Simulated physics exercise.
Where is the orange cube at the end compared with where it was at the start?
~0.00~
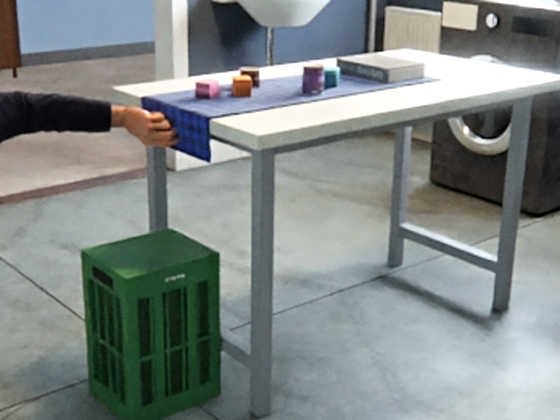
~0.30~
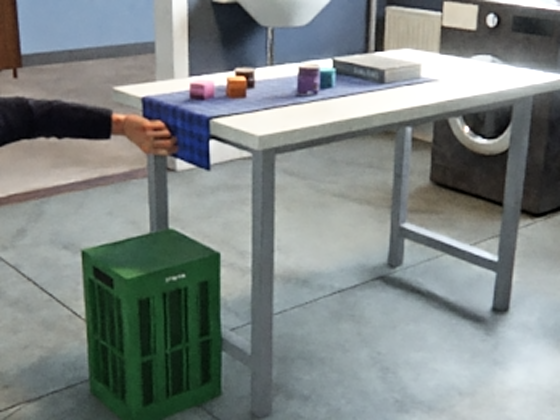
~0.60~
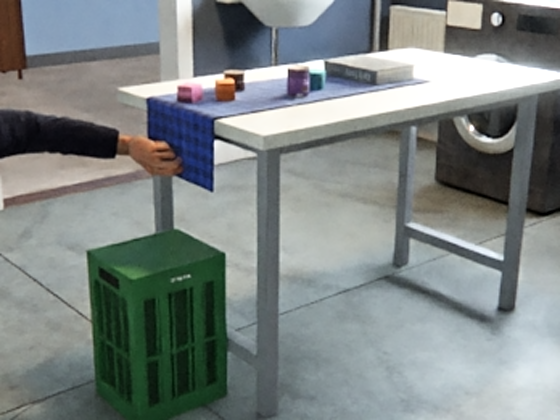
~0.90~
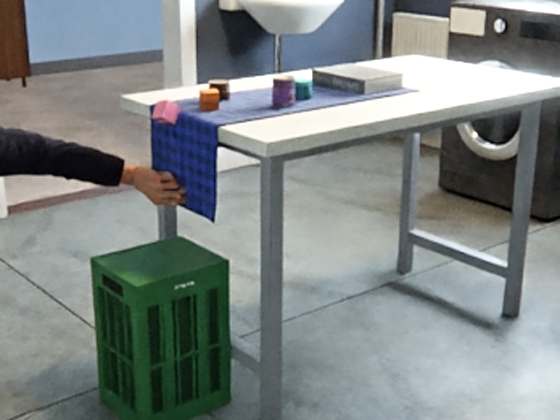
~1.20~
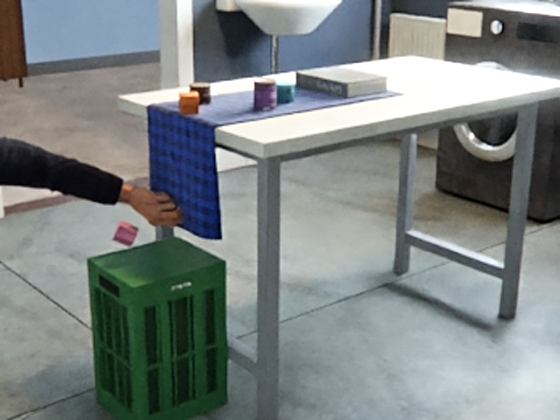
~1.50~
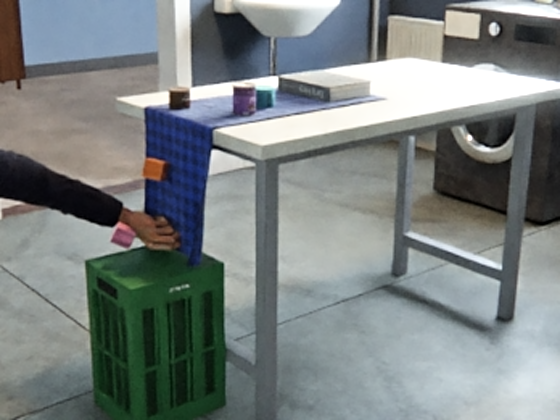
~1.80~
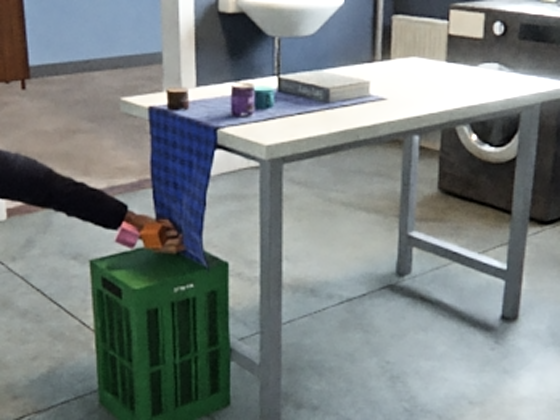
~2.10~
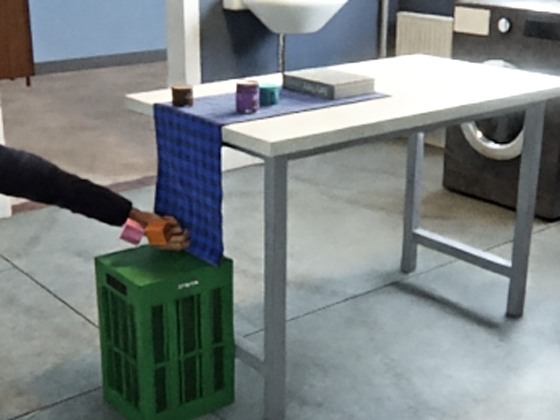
At the start it sat on the scarf on top of the table, near the left end. By the end it was down off the table, beside the hand at the scarf's hanging end, by the top of the green crate.
